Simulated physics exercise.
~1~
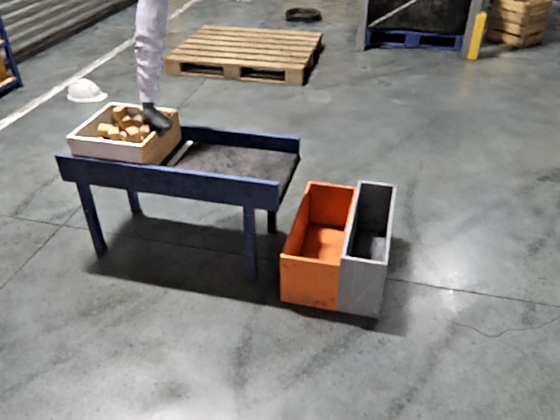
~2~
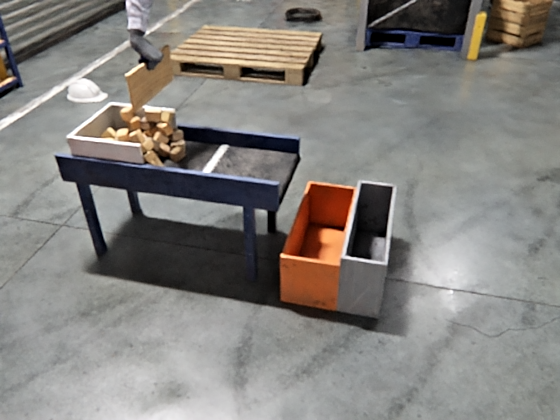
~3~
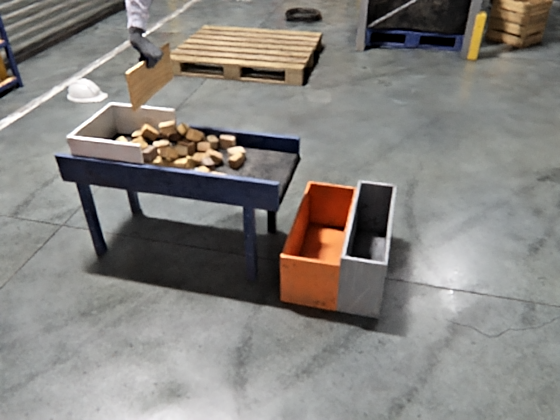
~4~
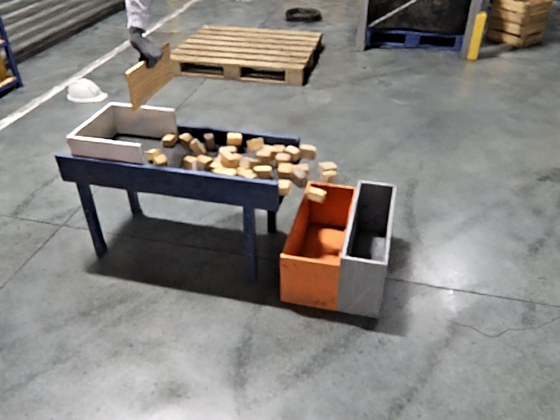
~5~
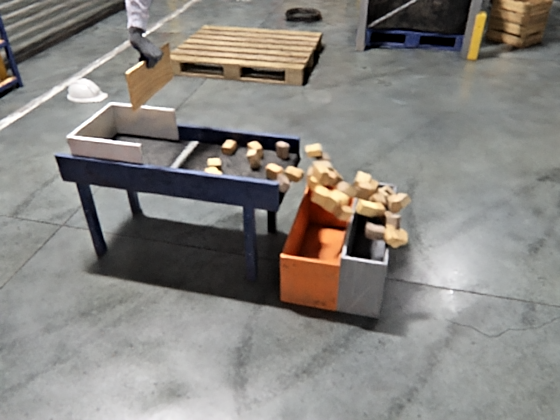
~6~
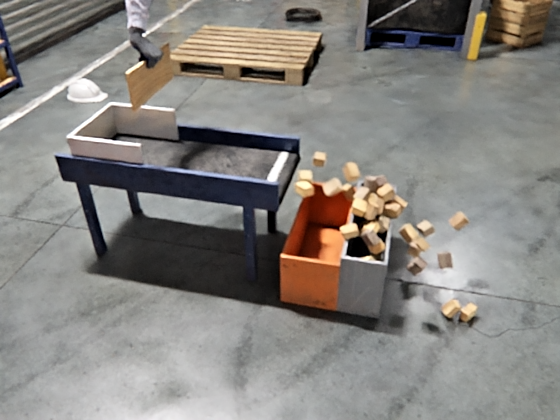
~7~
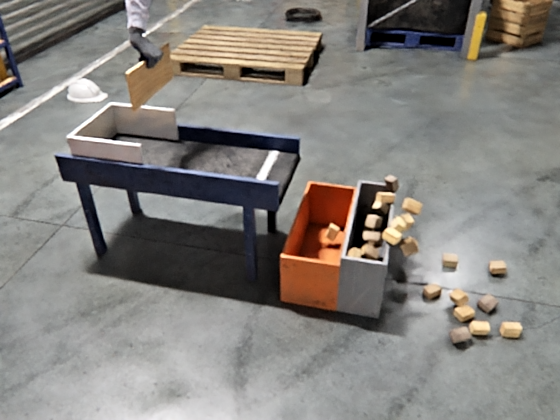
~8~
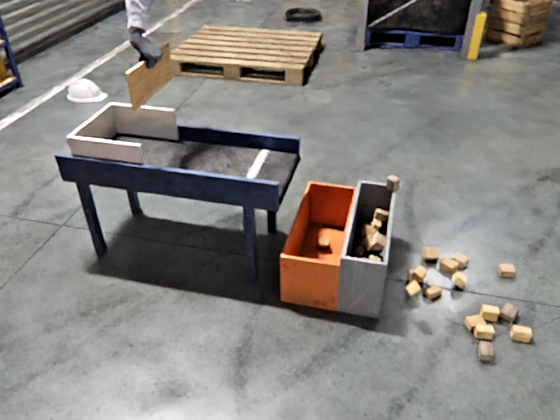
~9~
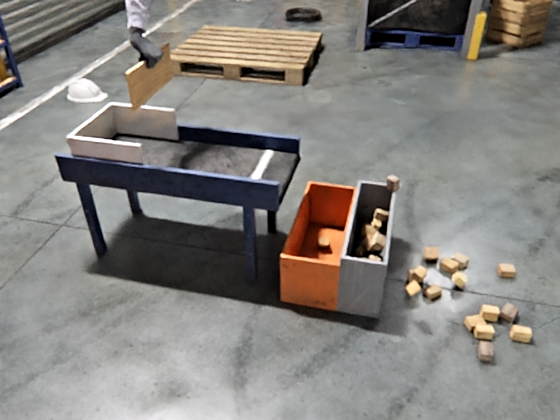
Wooden blocks riding a belt out of a white pen after a gloved hand lifts its gate, spilling into and beyond two boxes.
